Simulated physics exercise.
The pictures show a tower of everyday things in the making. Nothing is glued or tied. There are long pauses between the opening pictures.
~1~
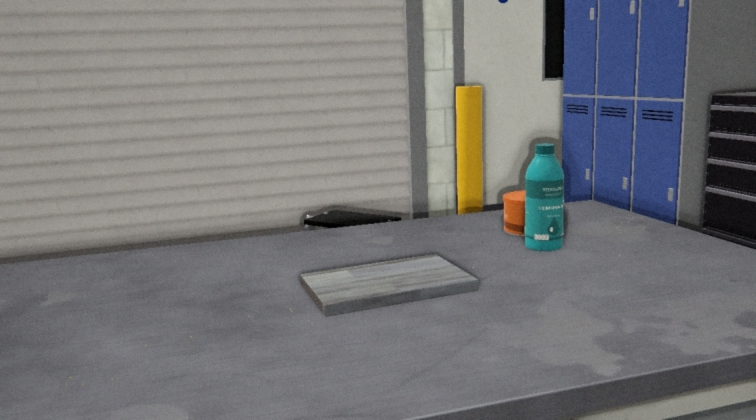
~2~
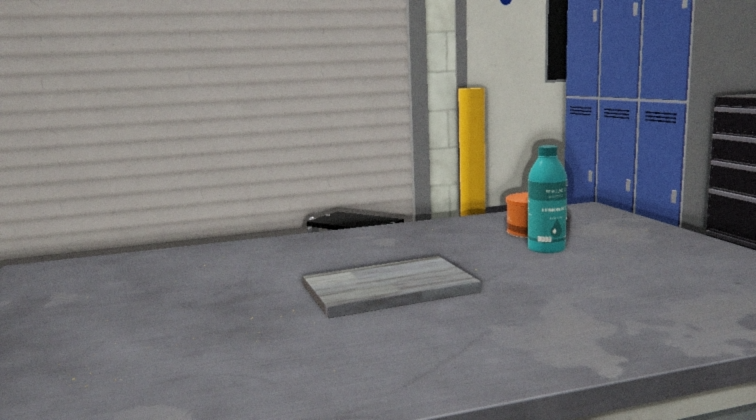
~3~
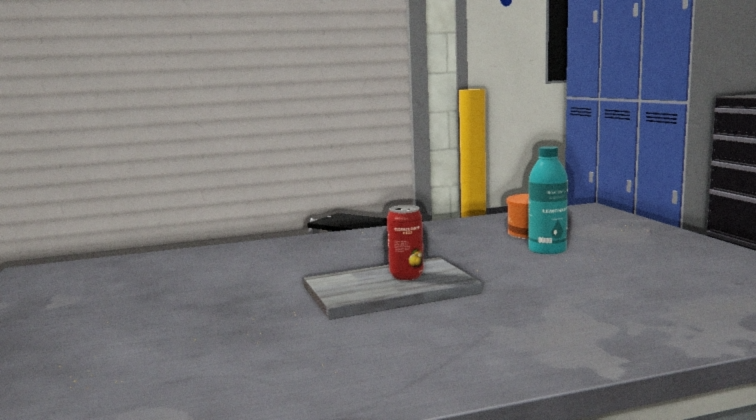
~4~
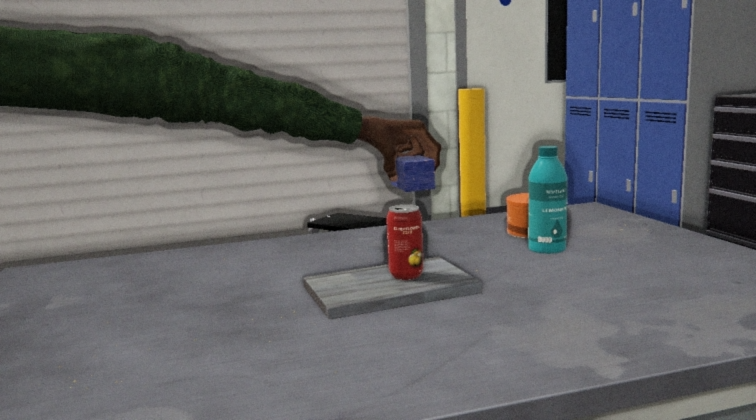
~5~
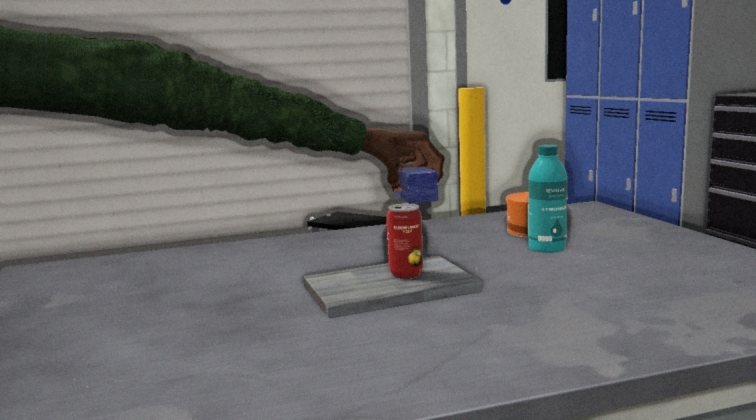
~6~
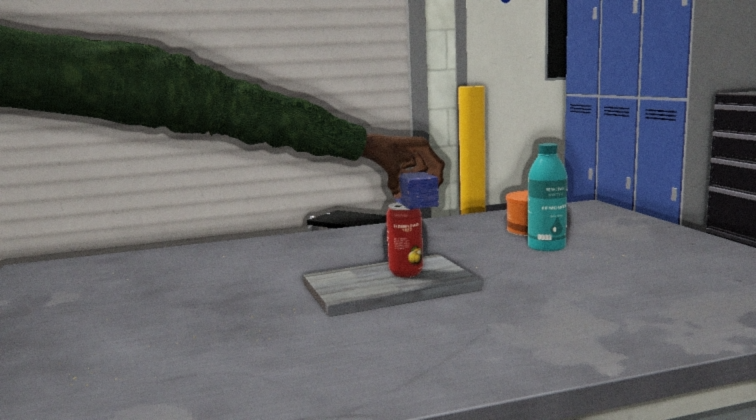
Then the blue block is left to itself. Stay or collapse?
In the end the pile stays up.
Then, 1.00 s on from there, no change.
Then, 2.10 s on from there, blue block resting near (417, 190).
In the end, all 5 unmoved. At the end, from the last picture's camera, blue block near (417, 190). The pile holds.
